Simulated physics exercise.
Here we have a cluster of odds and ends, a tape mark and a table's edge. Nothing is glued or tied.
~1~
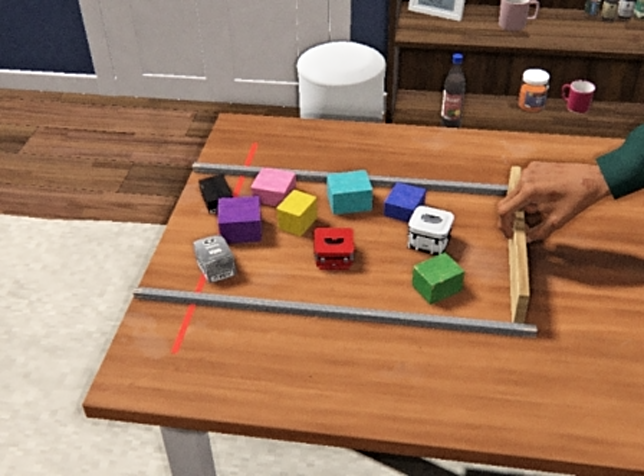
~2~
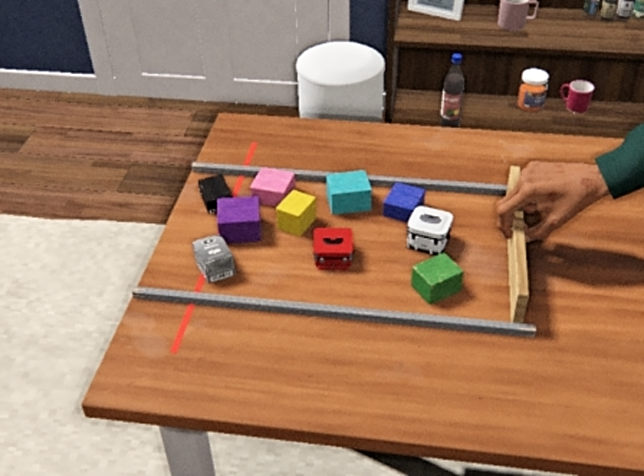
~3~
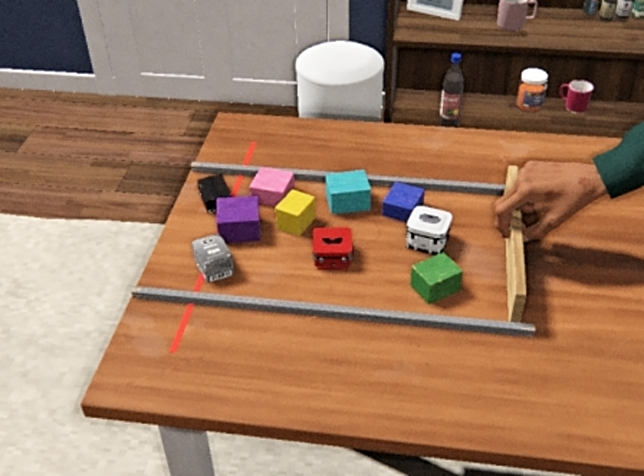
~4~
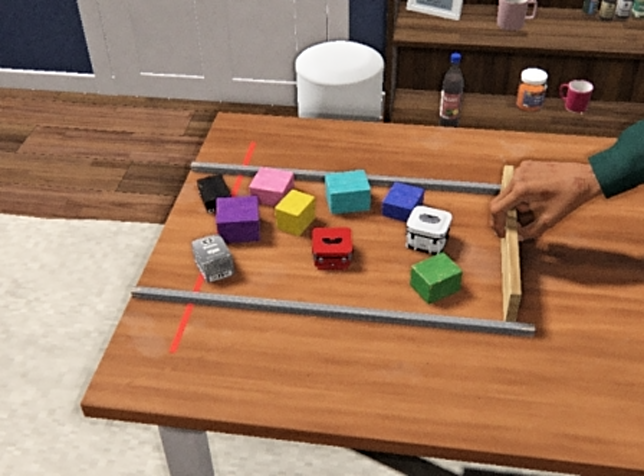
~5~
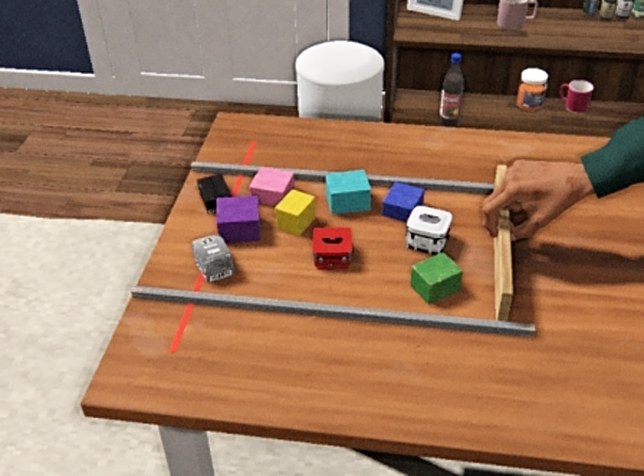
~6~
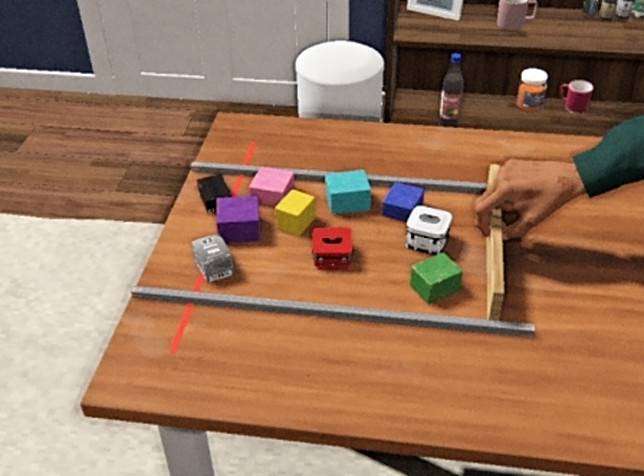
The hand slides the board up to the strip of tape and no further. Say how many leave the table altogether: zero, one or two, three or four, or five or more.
The number that fall off is three or four.
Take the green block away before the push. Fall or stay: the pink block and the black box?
The pink block falls; the black box drops off.
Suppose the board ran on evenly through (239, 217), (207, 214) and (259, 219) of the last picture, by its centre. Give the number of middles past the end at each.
Place by place, 2, 6 and 1.
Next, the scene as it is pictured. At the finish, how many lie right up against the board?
In contact: 3.
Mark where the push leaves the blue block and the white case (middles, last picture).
The blue block stops around (217, 190); the white case around (203, 213).
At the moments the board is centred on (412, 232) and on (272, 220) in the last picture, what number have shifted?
First 3, then 10.
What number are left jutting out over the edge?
That would be 4.
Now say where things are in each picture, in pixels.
Black box (216, 194); grey box (215, 258); purple block (240, 220); board (517, 241); tape (221, 232), in the first picture.
Grey box (214, 258); pink block (273, 187), in the second picture.
Purple block (239, 219); board (514, 240), in the third picture.
Black box (215, 193); white case (429, 230), in the fourth picture.
Grey box (213, 258); green block (436, 278), in the fifth picture.
Black box (215, 193); grey box (213, 258); purple block (239, 219); board (494, 238); tape (219, 231), in the sixth picture.
Early on, none off yet; black box at rest near (215, 193); grey box at rest near (213, 258); purple block at rest near (239, 219).
A while later, one off so far; black box in the air near (164, 301); grey box travelled about its own width near (184, 263); purple block travelled about its own width near (182, 220).
Finally, the number that fall off is three or four; lost, pink block, purple block and black box.
